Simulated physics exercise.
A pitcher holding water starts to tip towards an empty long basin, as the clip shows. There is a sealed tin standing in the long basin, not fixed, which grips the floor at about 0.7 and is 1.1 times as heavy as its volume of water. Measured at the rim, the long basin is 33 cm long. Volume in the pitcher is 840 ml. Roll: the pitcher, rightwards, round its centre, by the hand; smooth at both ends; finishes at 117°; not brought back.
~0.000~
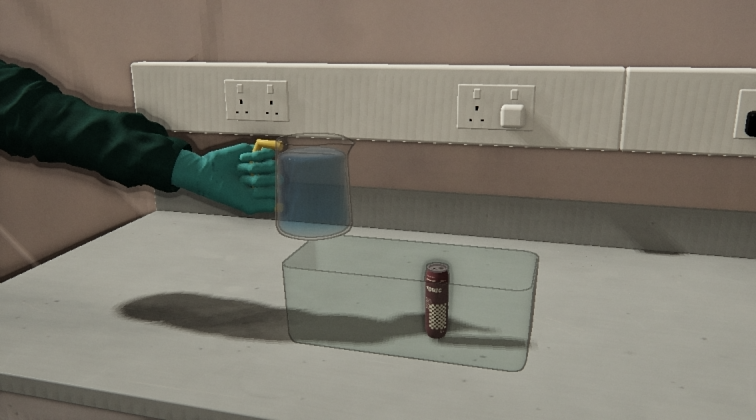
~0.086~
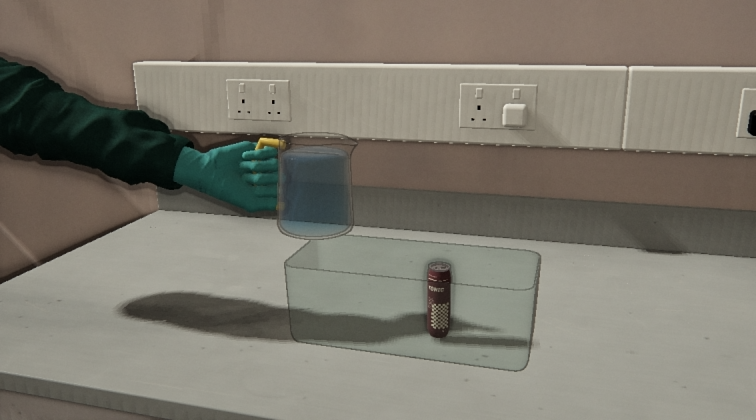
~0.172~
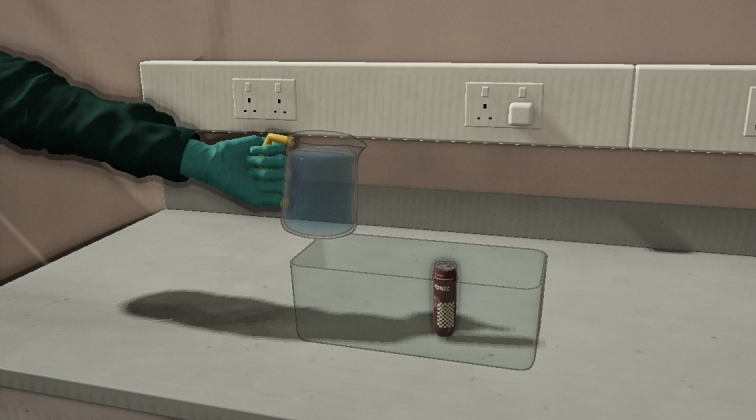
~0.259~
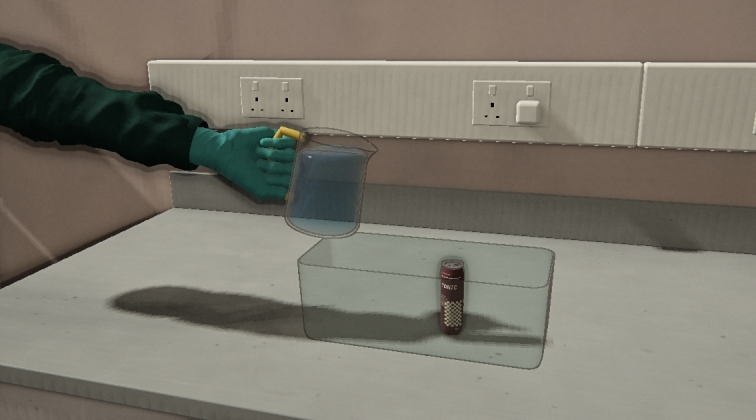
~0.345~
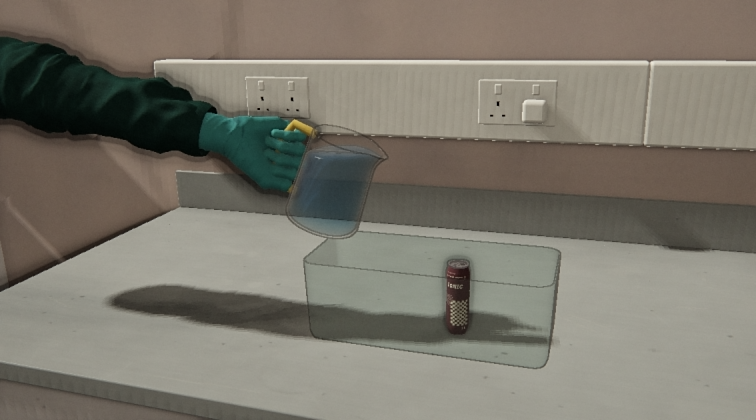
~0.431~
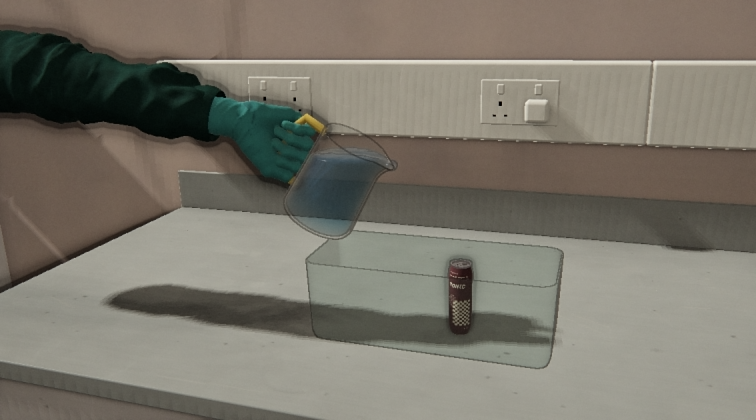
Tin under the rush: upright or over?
It's going to stay vertical.
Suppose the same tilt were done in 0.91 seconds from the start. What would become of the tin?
It stays steady, then.
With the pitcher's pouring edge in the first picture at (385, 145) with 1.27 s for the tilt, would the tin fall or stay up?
It tumbles.
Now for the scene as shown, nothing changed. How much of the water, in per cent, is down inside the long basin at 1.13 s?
Some 78 per cent.
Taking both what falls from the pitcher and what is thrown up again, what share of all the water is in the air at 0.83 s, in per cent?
Near 14 per cent at that moment.
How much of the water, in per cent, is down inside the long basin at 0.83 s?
18 %, give or take.
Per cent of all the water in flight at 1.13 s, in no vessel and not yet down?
Airborne share: Near 6 %.
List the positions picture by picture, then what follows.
In the first picture, it leans 0°; its right rim is at (355, 142); the water meets the walls at (283, 151) and (346, 154); the long basin's rim runs from (299, 250) to (535, 272); the tin's top is at (437, 271).
In the second picture, it leans 1°; its right rim is at (358, 143); the water meets the walls at (285, 151) and (348, 155).
In the third picture, it leans 5°; its right rim is at (366, 145); the water meets the walls at (293, 150) and (357, 154).
In the fourth picture, it leans 12°; its right rim is at (378, 150); the water meets the walls at (301, 155) and (369, 153).
In the fifth picture, it leans 20°; its right rim is at (388, 158); the water meets the walls at (305, 166) and (383, 155).
In the sixth picture, it leans 30°; its right rim is at (394, 168); the water meets the walls at (304, 170) and (388, 161); 1 per cent is over the edge.
After 0.83 s the tilt is 86° and 67 per cent is still to pour; the tin stands where it began.
After 1.13 s the tilt is 113° and 16 per cent is still to pour; the tin stands 1 cm from where it began.
After 1.43 s the tilt is 117° and 0 per cent is still to pour; the tin stands 1 cm from where it began.
After 1.77 s the tilt is 117° and 0 per cent is still to pour; the tin stands 1 cm from where it began.
In the end the tin stands 1 cm from where it began.
